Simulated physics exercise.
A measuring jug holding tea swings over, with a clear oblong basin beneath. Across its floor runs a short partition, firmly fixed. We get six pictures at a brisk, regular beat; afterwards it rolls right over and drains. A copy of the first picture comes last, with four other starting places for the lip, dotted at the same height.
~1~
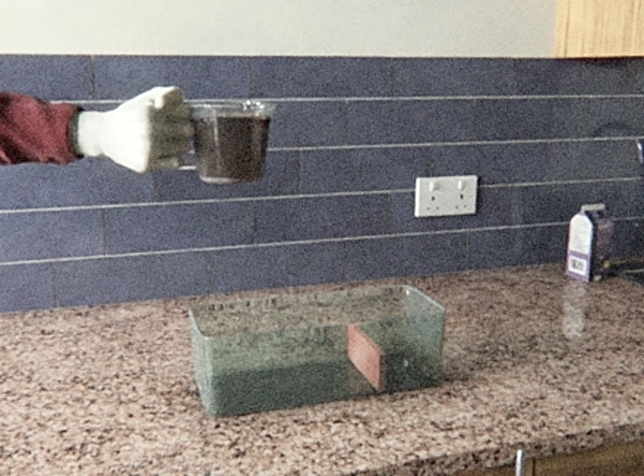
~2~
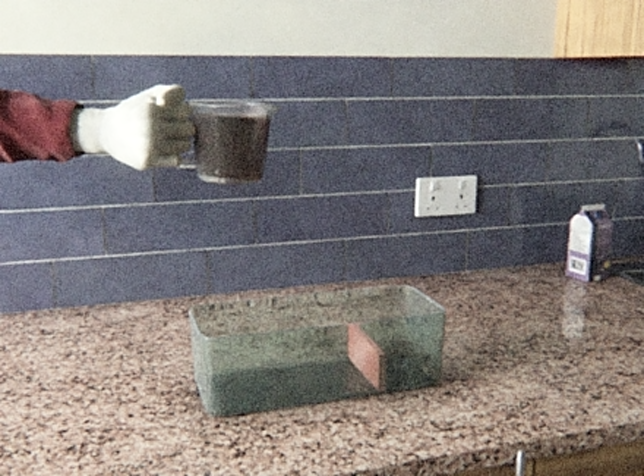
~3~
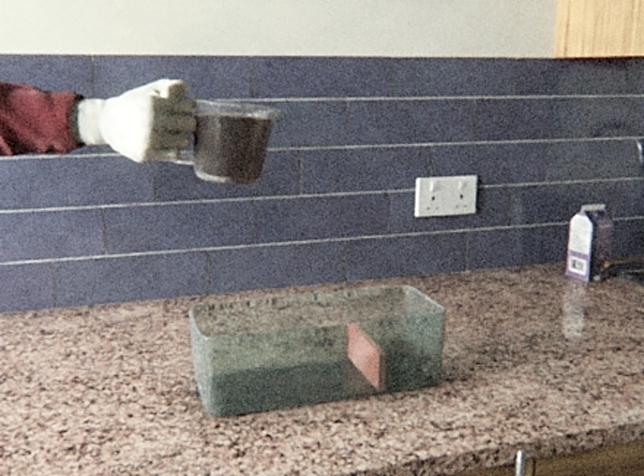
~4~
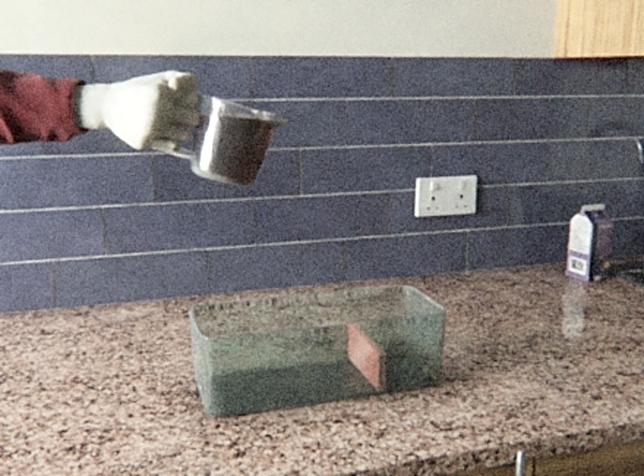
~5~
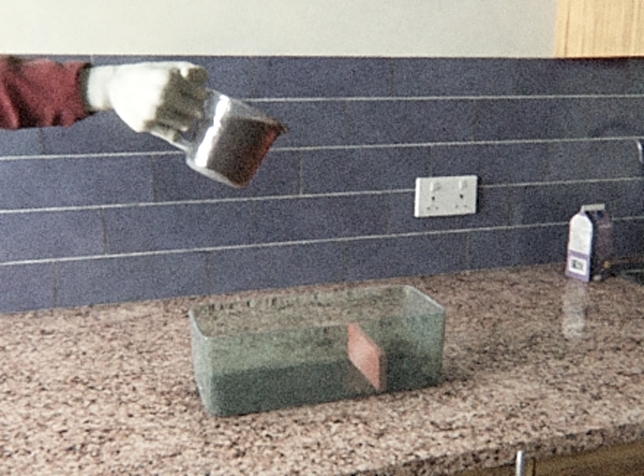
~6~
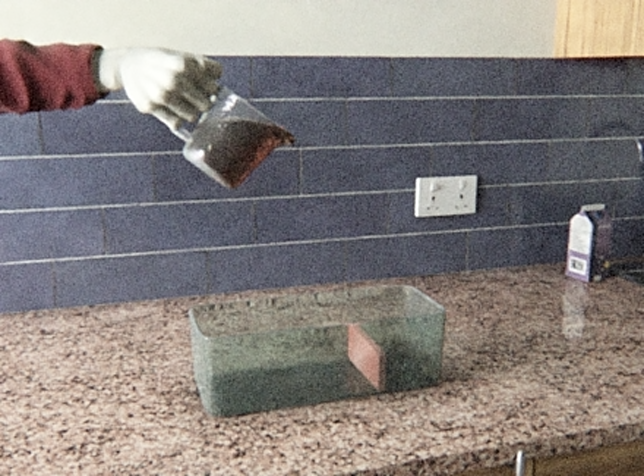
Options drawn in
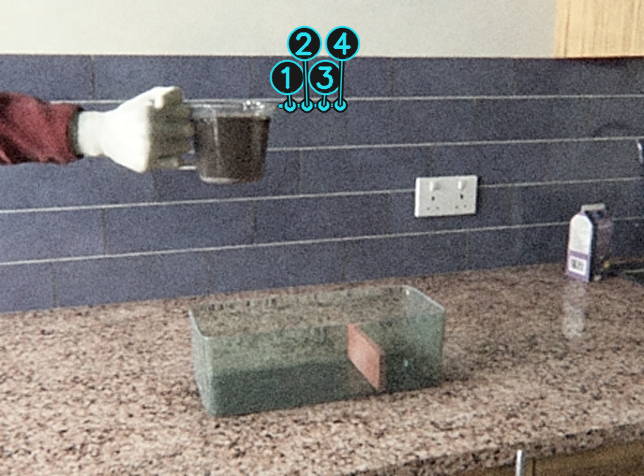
On a kitchen counter, a gloved hand tilts a jug of dark liquid above a clear basin.
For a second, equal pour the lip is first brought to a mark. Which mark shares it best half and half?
I would pick dot 3.
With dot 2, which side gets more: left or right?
The left one.
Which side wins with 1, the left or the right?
The left side.
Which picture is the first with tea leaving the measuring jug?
Picture 6.
On the marked copy, 1 at (290, 105); 2 at (307, 105); 3 at (323, 105); 4 at (340, 105).
With 1, about 85 % ends left of the wall and 4 % right of it; 11 % is lost outside.
With 2, about 73 % ends left of the wall and 16 % right of it; 10 % is lost outside.
With 3, about 50 % ends left of the wall and 46 % right of it; 5 % is lost outside.
With 4, about 21 % ends left of the wall and 72 % right of it; 7 % is lost outside.
